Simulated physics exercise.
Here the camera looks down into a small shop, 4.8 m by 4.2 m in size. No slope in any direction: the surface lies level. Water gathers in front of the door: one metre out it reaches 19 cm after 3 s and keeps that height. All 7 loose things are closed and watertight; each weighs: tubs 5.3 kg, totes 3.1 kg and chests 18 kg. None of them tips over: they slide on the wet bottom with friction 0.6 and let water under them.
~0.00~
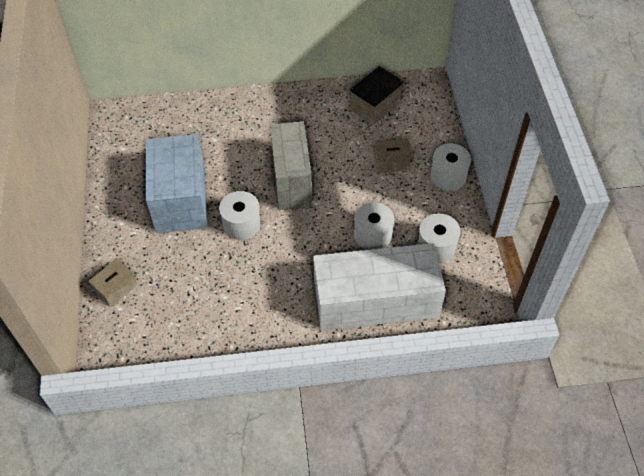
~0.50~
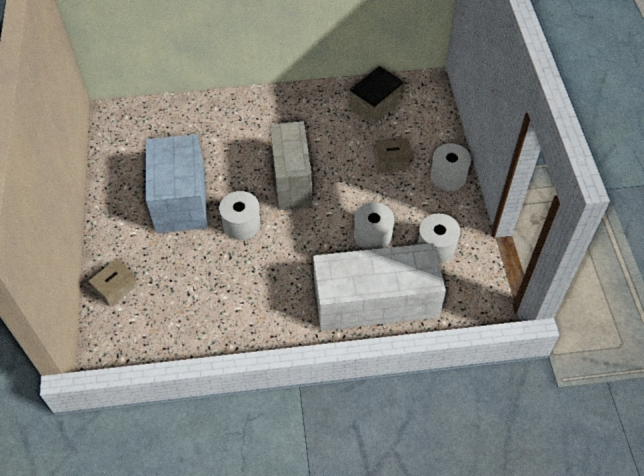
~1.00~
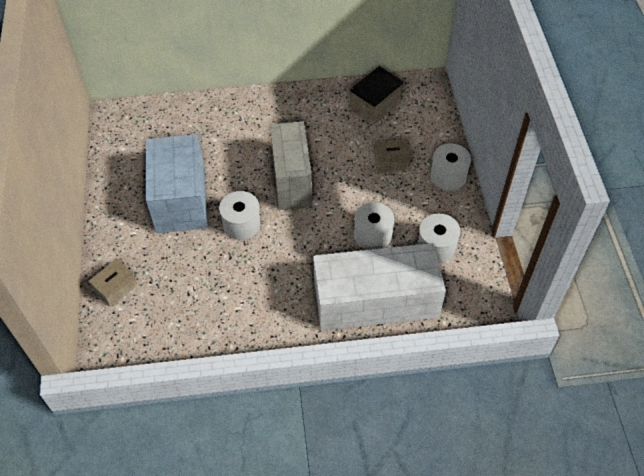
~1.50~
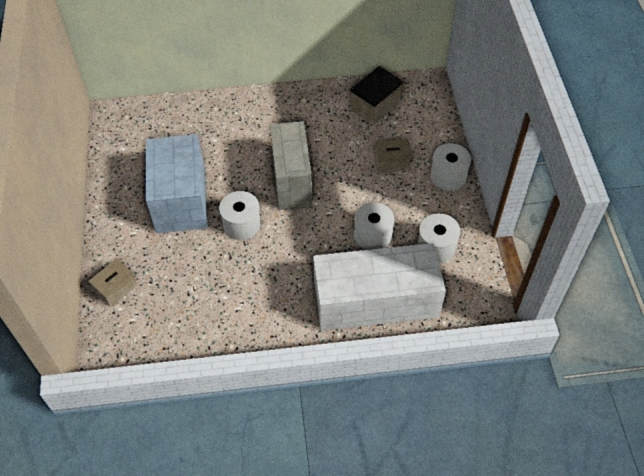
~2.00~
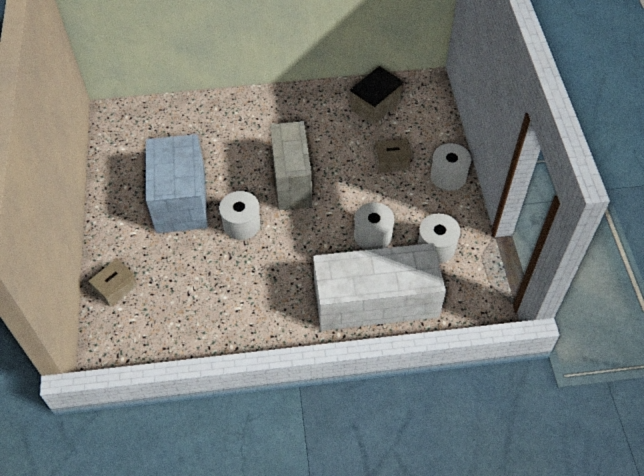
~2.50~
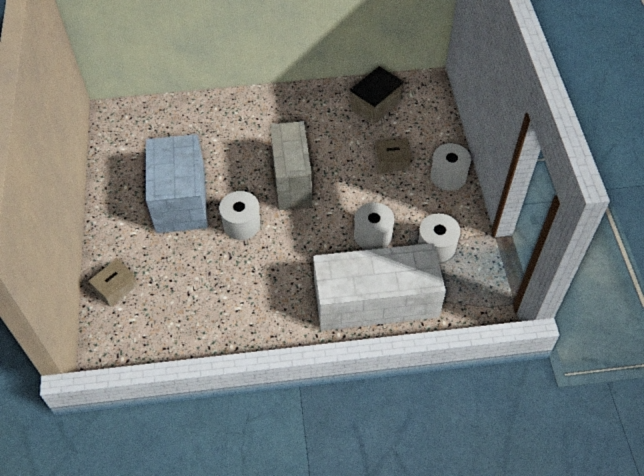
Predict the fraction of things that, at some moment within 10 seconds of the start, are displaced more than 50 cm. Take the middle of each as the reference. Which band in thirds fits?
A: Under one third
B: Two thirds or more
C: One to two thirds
One to two thirds.
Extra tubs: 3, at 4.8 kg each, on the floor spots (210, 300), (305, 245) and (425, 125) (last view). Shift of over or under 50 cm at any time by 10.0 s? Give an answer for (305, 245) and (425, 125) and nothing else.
One by one: Above; below.
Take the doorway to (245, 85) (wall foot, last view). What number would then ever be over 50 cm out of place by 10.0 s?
Result: 4.
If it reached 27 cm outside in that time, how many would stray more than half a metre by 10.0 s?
Then 5 of them.
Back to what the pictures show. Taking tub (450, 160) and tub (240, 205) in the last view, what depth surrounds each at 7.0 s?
First about 1 cm, second about 3 cm.
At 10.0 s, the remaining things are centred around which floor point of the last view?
Mean position approx. (301, 173).
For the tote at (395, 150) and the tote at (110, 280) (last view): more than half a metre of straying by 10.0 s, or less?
First beyond it, then beyond it.
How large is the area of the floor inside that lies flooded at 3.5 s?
The covered patch comes to about 2.5 m2.
After 3.5 s 0 of 7 are over 50 cm from their spots; 0 afloat.
After 4.5 s 2 of 7 are over 50 cm from their spots; 1 afloat.
After 7.0 s 3 of 7 are over 50 cm from their spots; 2 afloat.
After 10.0 s 4 of 7 are over 50 cm from their spots, and 4 have been at some point; 4 afloat.
